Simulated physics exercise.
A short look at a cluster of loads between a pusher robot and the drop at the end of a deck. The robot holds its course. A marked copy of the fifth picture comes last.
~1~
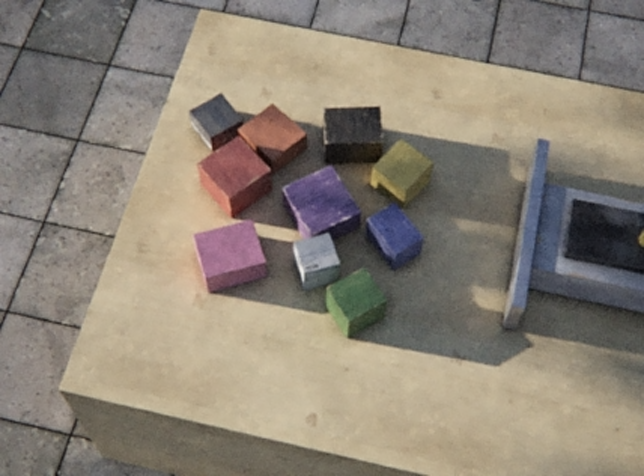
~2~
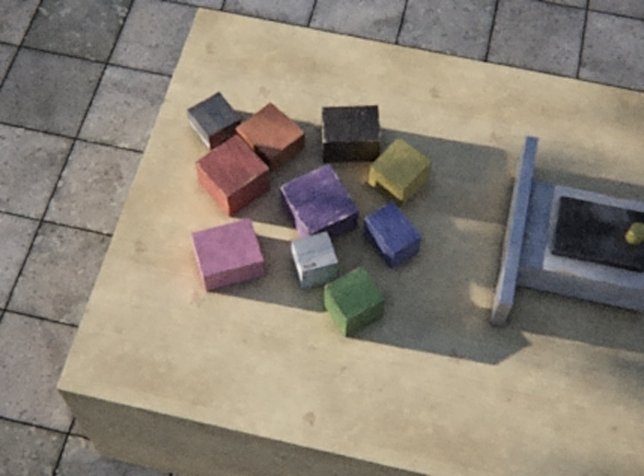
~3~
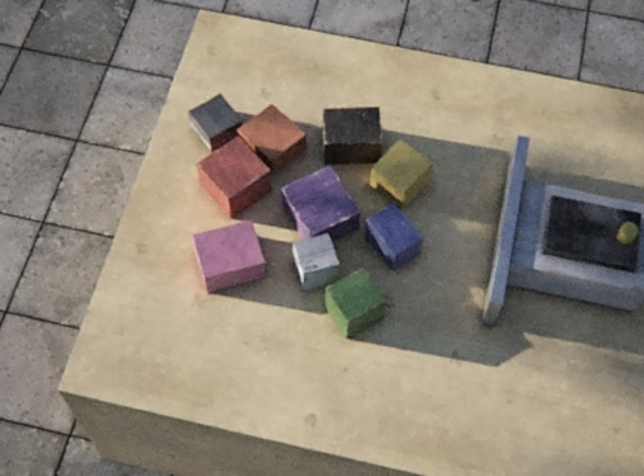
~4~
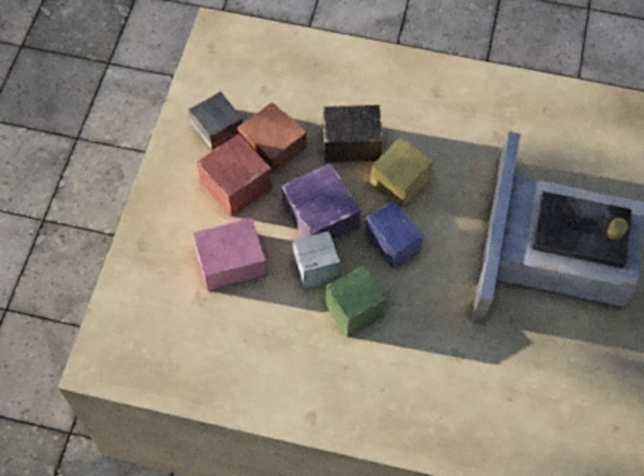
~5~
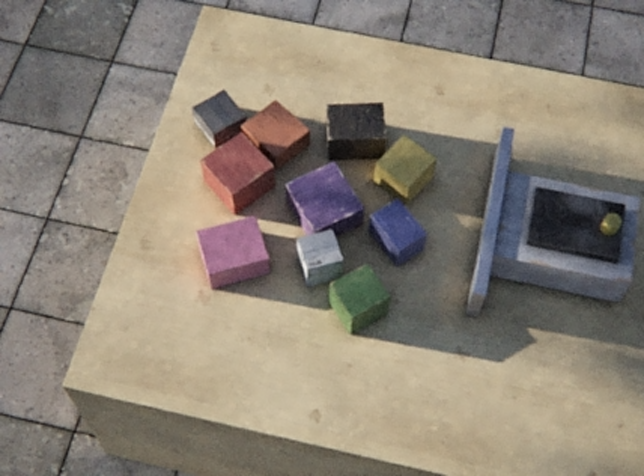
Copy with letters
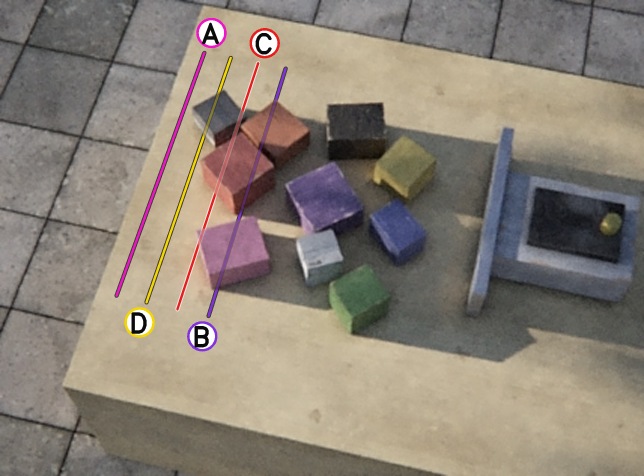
In this clip, a grey pusher robot with a wide front blade moves slowly left across a tan deck toward a cluster of ten coloured crates, narrowing the gap slightly while the crates stay still.
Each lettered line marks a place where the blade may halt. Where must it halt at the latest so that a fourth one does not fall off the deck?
No fourth one falls up to C.
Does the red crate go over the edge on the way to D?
By then, yes.
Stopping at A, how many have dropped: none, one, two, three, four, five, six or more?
Six or more.
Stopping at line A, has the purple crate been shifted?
Yes.
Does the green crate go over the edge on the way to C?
No.
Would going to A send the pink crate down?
Yes.
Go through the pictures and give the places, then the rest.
In the first frame, pink crate (230, 256); blue crate (394, 237); orange crate (273, 139).
In the second frame, robot (594, 231); green crate (354, 302).
In the third frame, robot (585, 231); purple crate (321, 208).
In the fourth frame, robot (575, 227); black crate (352, 134).
In the fifth frame, robot (569, 222); yellow crate (405, 170); pink crate (233, 253); blue crate (397, 233).
On the marked copy, A at (163, 166); B at (250, 184); C at (220, 178); D at (191, 172).
Taking C. A third of the way, robot (466, 201); orange crate (270, 133); green crate (352, 301).
Two thirds of the way, robot (366, 181); red crate (172, 142); grey box (200, 102).
When it is over, robot (292, 166); red crate over the edge; grey box over the edge; two fallen.
As for the rest, A drops nine; B is within the limit but short; D drops five.
